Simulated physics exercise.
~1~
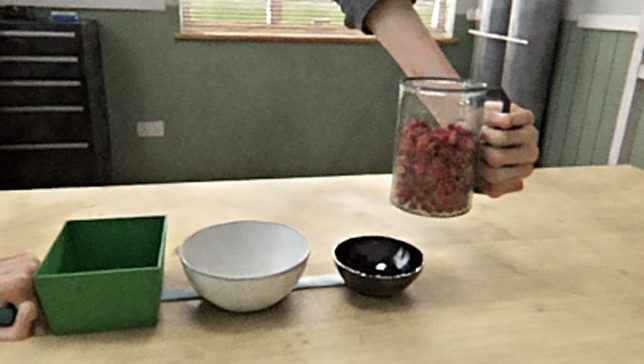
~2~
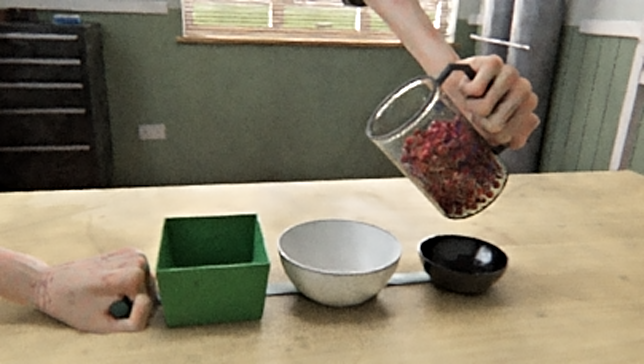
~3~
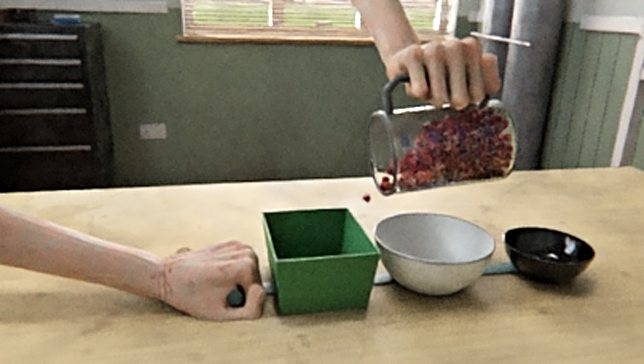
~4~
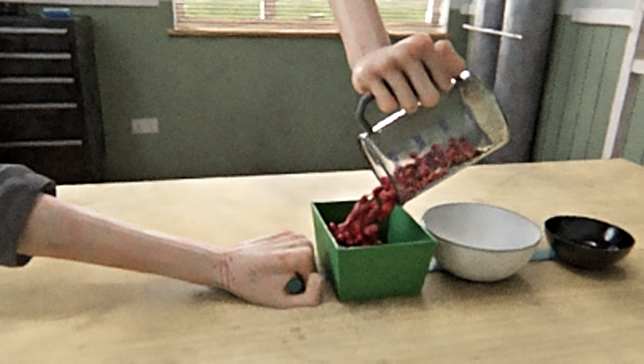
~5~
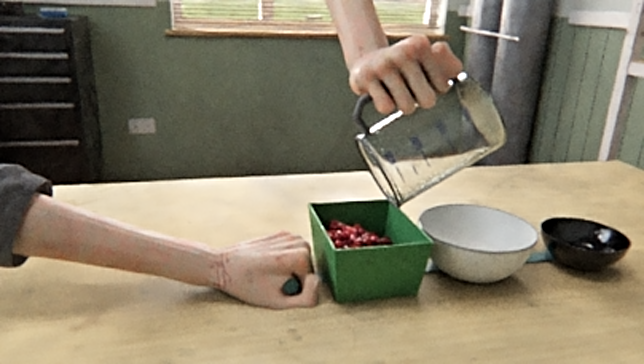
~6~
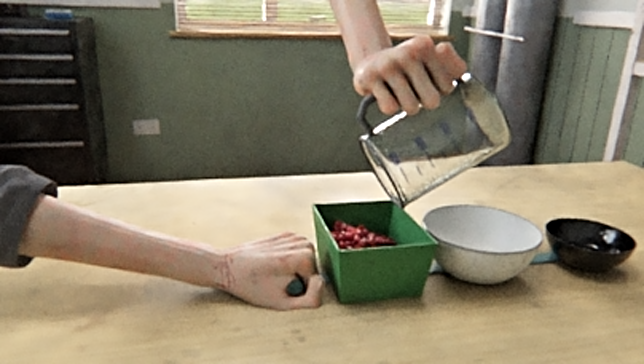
A glass jug of red cranberries, held by a hand above the right side of a pale wooden table, is seen from the front in a green-walled room with a window. Below it, a green tin, a white bowl and a black bowl stand in a row from left to right on a strip. Another hand at the left slides the row rightward while the jug tips toward the left. A few berries drop first, then the rest pour into the green tin as the row halts. The jug stays tipped and empty, with the berries in the tin and both bowls empty.
